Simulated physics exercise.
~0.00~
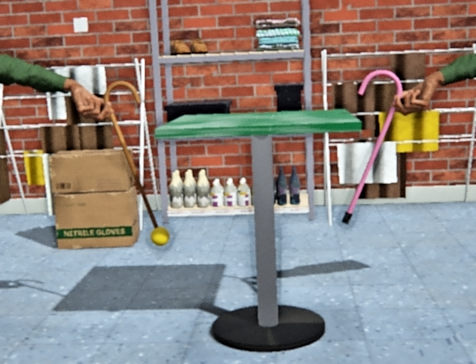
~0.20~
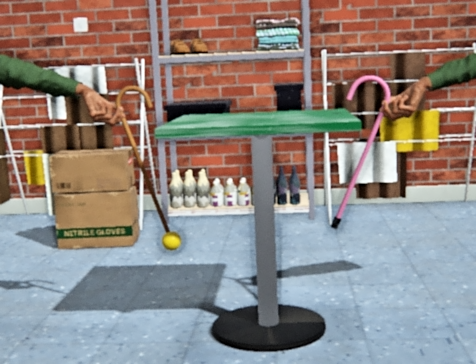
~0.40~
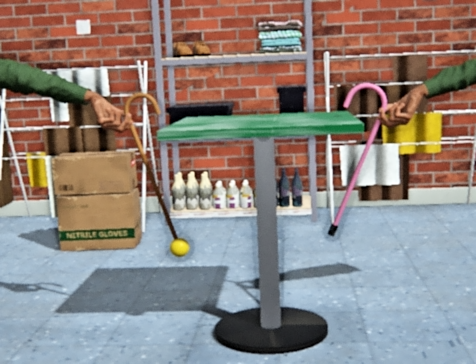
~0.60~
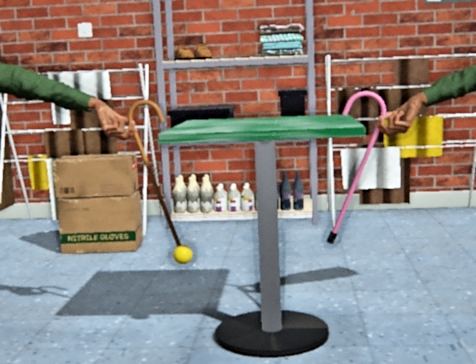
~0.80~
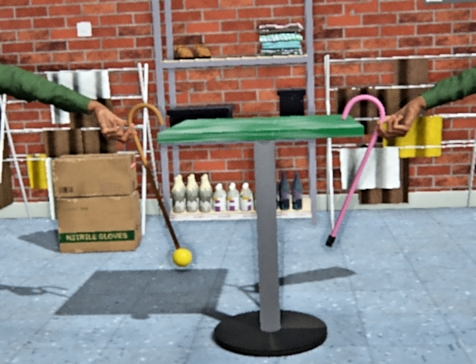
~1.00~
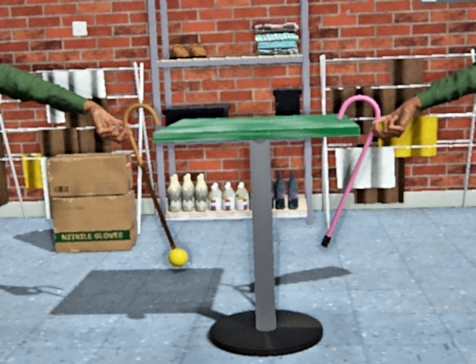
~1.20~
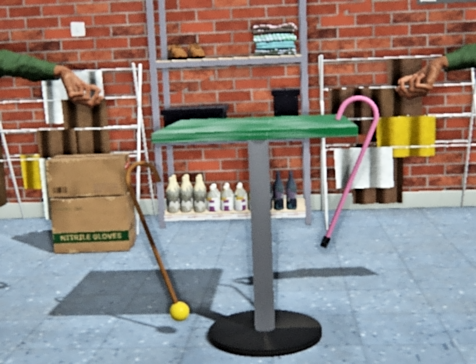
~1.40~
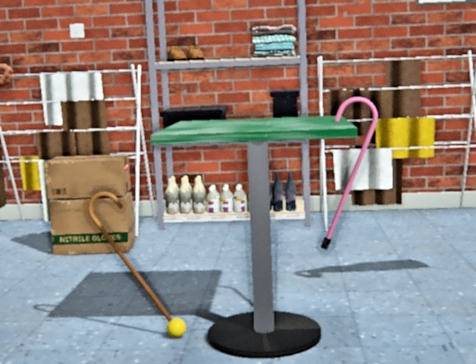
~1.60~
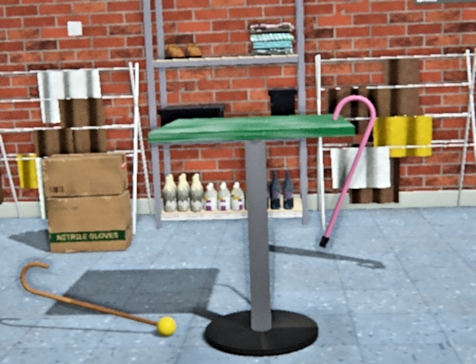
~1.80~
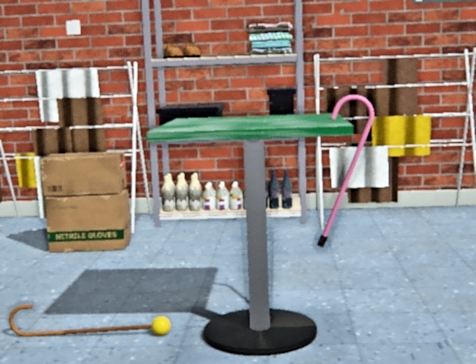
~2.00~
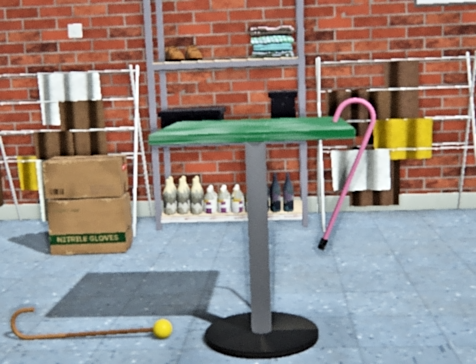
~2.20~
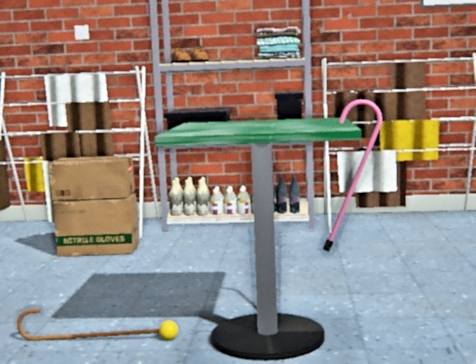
A brown hooked stick with a yellow ball-like end, the yellow ladle, is held by a hand at the left of a green-topped table, while another hand holds a pink cane at the right. The slightly swaying view faces the table from the front, with a brick wall, shelves, drying racks and a cardboard box behind. Both hands bring the curved handles close to the table's edges, then let go and withdraw. The ladle drops, tips over to the left and lands on the blue-grey floor. It lies there still, while the pink cane stays hooked on the right edge.
